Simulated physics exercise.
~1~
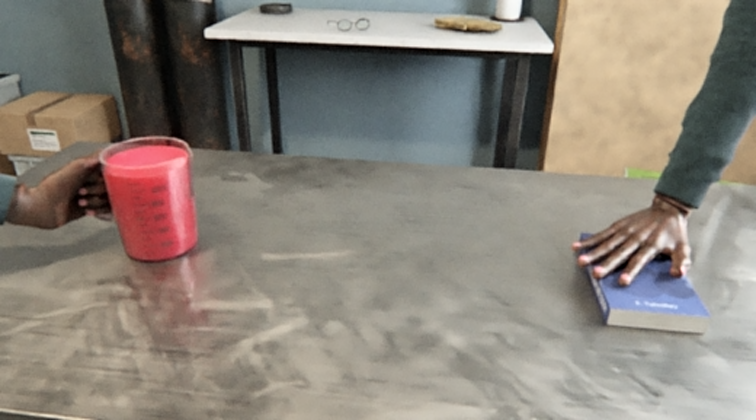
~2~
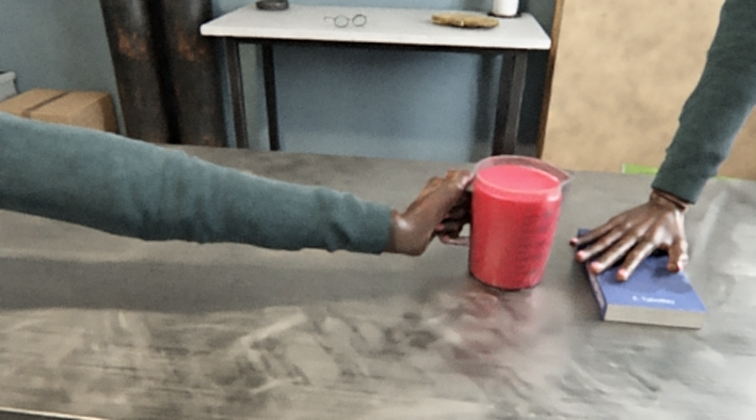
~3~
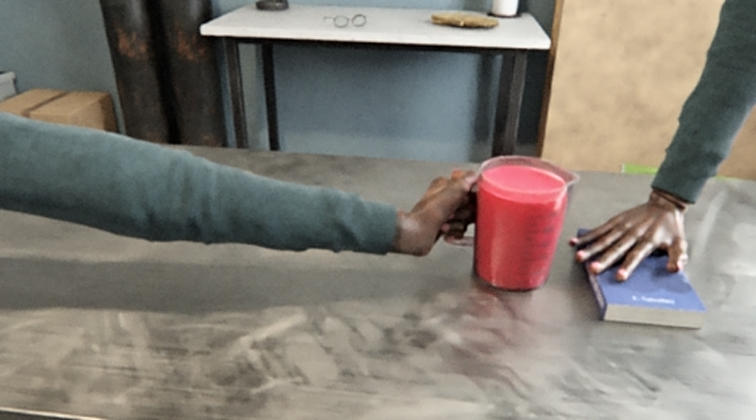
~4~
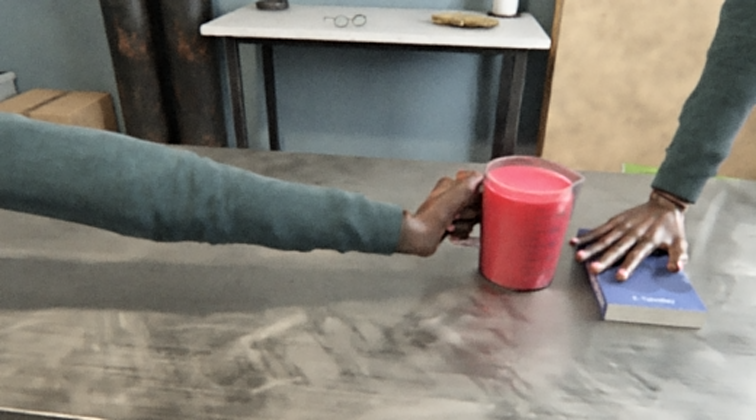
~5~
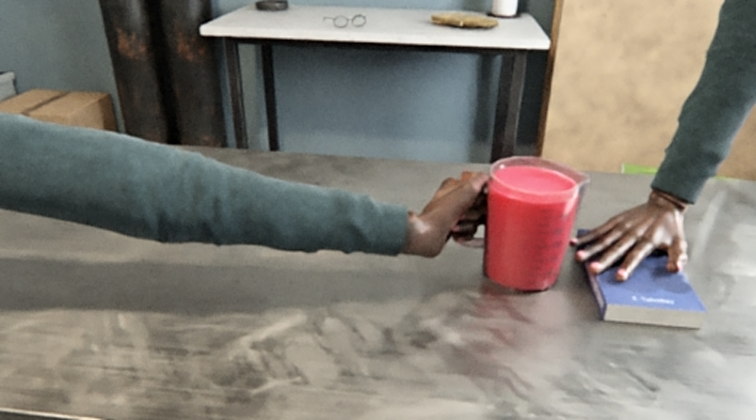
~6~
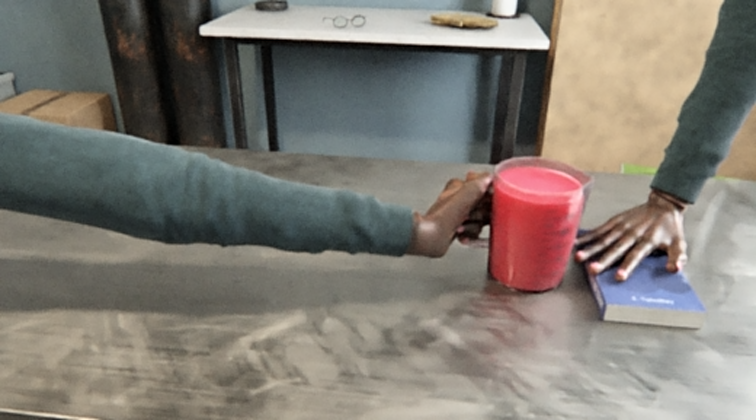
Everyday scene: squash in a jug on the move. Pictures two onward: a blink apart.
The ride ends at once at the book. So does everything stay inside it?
Clean outside.
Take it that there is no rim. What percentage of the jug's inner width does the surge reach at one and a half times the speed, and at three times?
About 10 %, then about 20 %.
Soon after, the jug meets the book.
Later, the squash surges up the wall; the wave climbs under half way to the rim.
In the end, the jug stands at the book; nothing has left it.
